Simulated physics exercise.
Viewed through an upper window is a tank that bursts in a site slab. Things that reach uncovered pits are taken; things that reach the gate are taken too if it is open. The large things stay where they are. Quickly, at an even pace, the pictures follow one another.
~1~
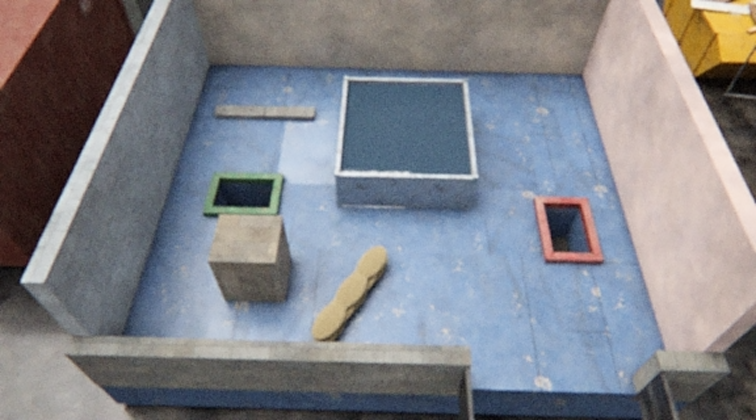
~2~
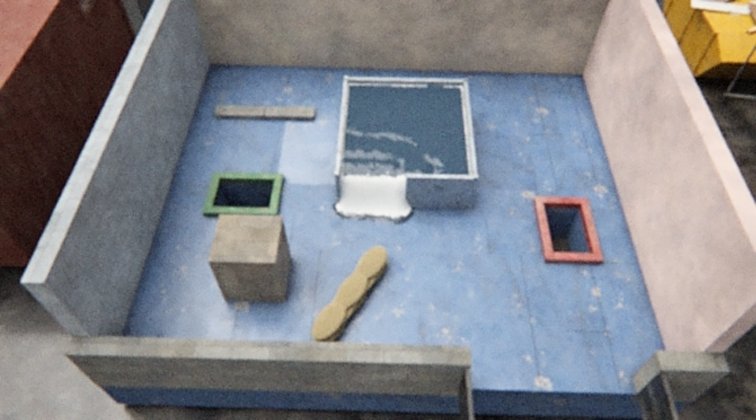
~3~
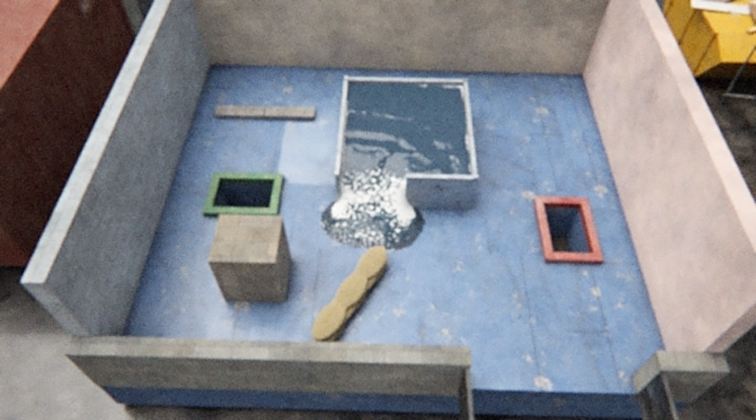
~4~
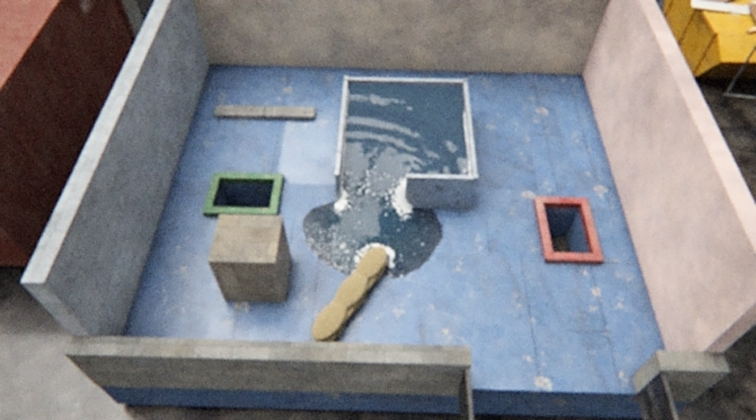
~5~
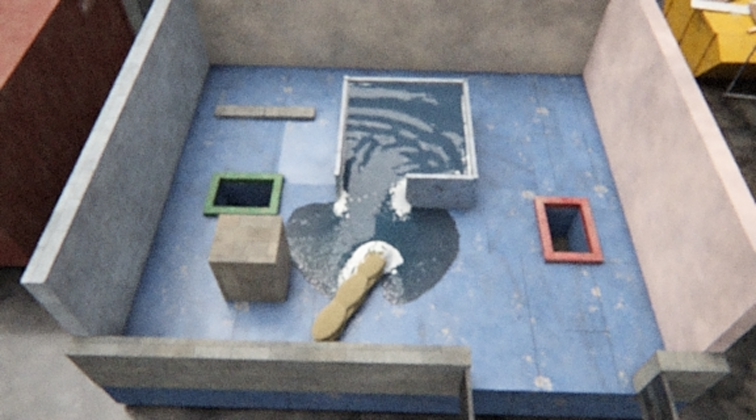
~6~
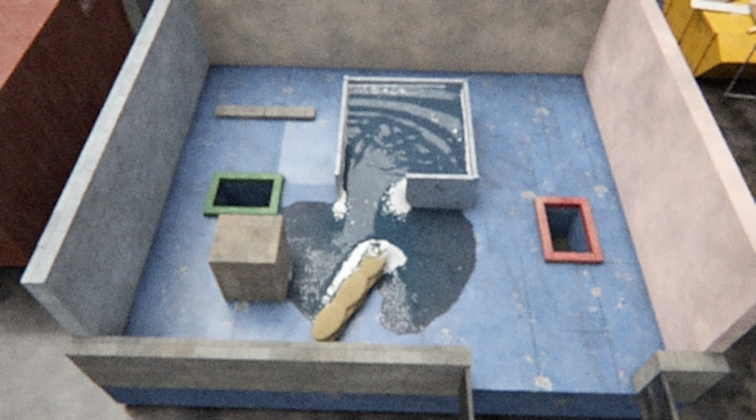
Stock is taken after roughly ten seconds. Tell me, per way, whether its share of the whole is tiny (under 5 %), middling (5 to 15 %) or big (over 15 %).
As I see it, the gate will not stay within fifteen per cent; the red pit will not reach five per cent; the green pit will not reach five per cent.
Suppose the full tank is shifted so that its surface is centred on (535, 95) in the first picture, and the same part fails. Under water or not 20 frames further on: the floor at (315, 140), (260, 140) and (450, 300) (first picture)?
Okay, first one high and dry, second one high and dry, last one got wet.
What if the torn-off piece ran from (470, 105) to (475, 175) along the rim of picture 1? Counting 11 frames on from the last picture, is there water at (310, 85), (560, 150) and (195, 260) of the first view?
In the order asked: Out of reach, sodden, out of reach.
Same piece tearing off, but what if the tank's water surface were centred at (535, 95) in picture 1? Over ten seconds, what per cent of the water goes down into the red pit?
Share for the red pit - 4 in a hundred.
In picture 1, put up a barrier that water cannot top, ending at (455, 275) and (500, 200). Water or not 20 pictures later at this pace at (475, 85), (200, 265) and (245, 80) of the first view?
Point by point: First spared, next swamped, last spared.
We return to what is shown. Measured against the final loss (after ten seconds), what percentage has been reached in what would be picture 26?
Around 35 percent.
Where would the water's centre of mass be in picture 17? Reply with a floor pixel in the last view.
I would point to (375, 210).
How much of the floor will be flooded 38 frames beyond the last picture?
My estimate is near 60 per cent.
A moment on, water covers 20 % of the floor; the gate 0 %, the red pit 0 %, the green pit 0 %.
Next, water covers 35 % of the floor; the gate 2 %, the red pit 0 %, the green pit 0 %.
Then, water covers 45 % of the floor; the gate 7 %, the red pit 0 %, the green pit 0 %.
Later, water covers 60 % of the floor; the gate 13 %, the red pit 0 %, the green pit 1 %.
In the end, water covers 90 % of the floor; the gate 19 %, the red pit 0 %, the green pit 1 %.
